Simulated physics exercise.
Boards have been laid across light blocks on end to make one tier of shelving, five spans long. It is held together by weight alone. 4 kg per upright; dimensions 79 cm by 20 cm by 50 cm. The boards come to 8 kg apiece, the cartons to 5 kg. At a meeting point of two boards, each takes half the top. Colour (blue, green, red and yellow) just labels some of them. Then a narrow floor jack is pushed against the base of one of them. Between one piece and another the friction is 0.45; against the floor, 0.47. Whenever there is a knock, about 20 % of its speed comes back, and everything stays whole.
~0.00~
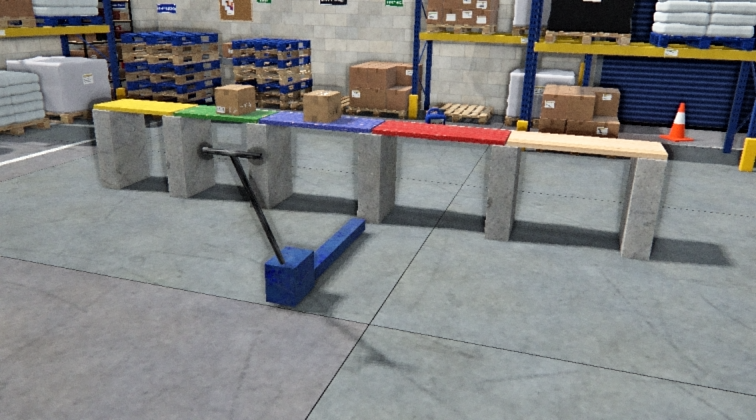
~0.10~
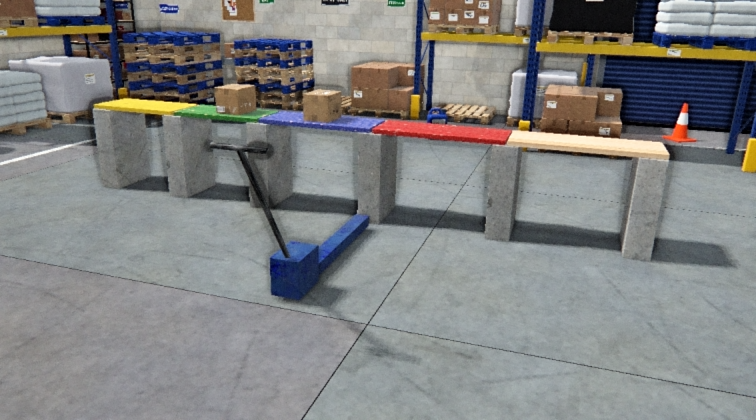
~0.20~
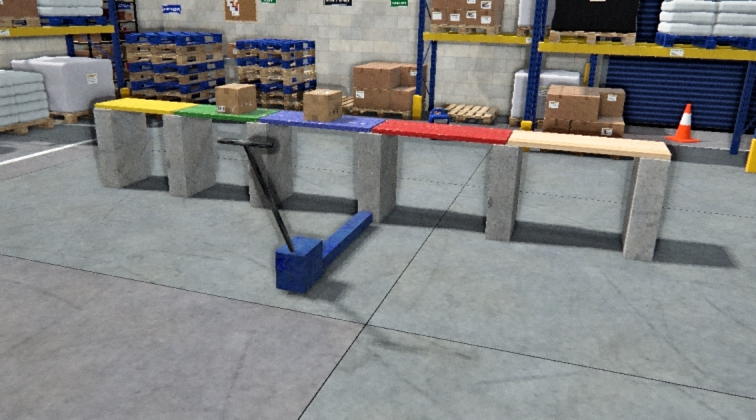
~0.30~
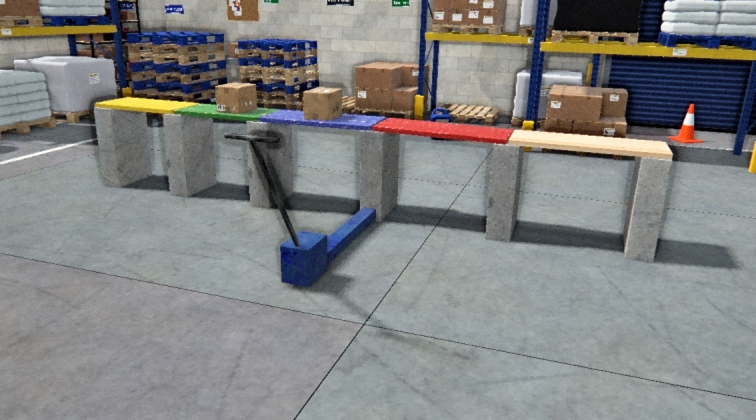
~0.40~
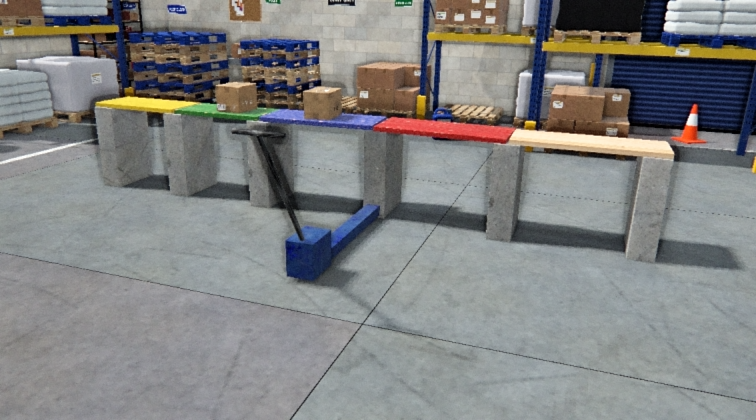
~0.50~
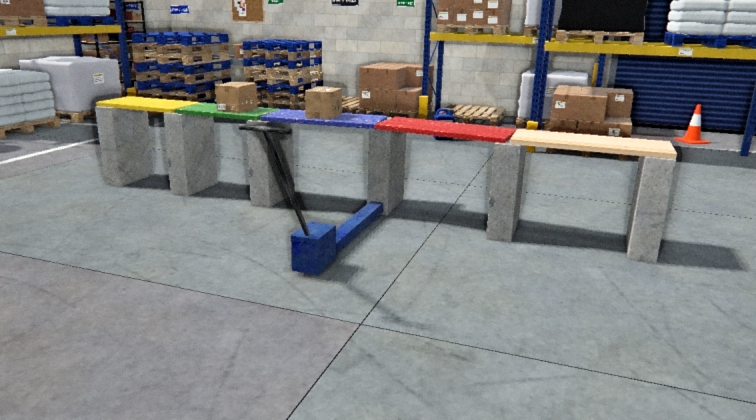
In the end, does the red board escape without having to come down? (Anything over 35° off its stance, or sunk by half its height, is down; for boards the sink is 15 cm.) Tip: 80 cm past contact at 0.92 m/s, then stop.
That one is brought down.
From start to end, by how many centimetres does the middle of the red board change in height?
About 40 cm lower.
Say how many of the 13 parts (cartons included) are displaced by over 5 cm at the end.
4.
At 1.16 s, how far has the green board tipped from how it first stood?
About 0°.
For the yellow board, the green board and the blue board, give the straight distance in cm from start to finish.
Net displacement, roughly: Yellow ~ 0 cm, green ~ 0 cm, blue ~ 30 cm.
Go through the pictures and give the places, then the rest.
In the first picture (we follow the side turned to the camera; the camera moves round a little), jack tip (362, 226) 23 cm short; red board (442, 130); green board (214, 118); yellow board (146, 105); no piece has moved.
Jack tip (365, 222) 14 cm short; red board (443, 130), in the second picture.
Jack tip (369, 218) 46 mm short; red board (443, 129), in the third picture.
Jack tip (372, 215) 46 mm in; red board (444, 128); one has shifted, in the fourth picture.
Jack tip (376, 211) 14 cm in; red board (445, 127) displaced 20 mm; blue board (314, 124) displaced 25 mm; 4 stirred so far, in the fifth picture.
Jack tip (380, 208) 23 cm in; red board (446, 127) displaced 48 mm; blue board (316, 123) displaced 46 mm; green board (214, 115); 4 stirred so far, in the sixth picture.
Around 0.62 s, none of the 13 pieces down, 5 disturbed; red board displaced 8 cm; blue board displaced 8 cm.
Around 0.86 s, none of the 13 pieces down, 8 disturbed; red board displaced 15 cm; green board displaced 24 mm.
Around 1.16 s, none of the 13 pieces down, 8 disturbed; red board tipped 13°, 9 cm lower; blue board displaced 26 cm.
Around 1.46 s, 1 of the 13 pieces down; red board tipped 47°, 37 cm lower; blue board displaced 27 cm.
Finally (2.4 s), 1 of the 13 pieces down; red board tipped 49°, 38 cm lower; blue board displaced 27 cm; green board displaced 21 mm. Seen by the last camera, middles, red board near (468, 167), blue board near (335, 115).
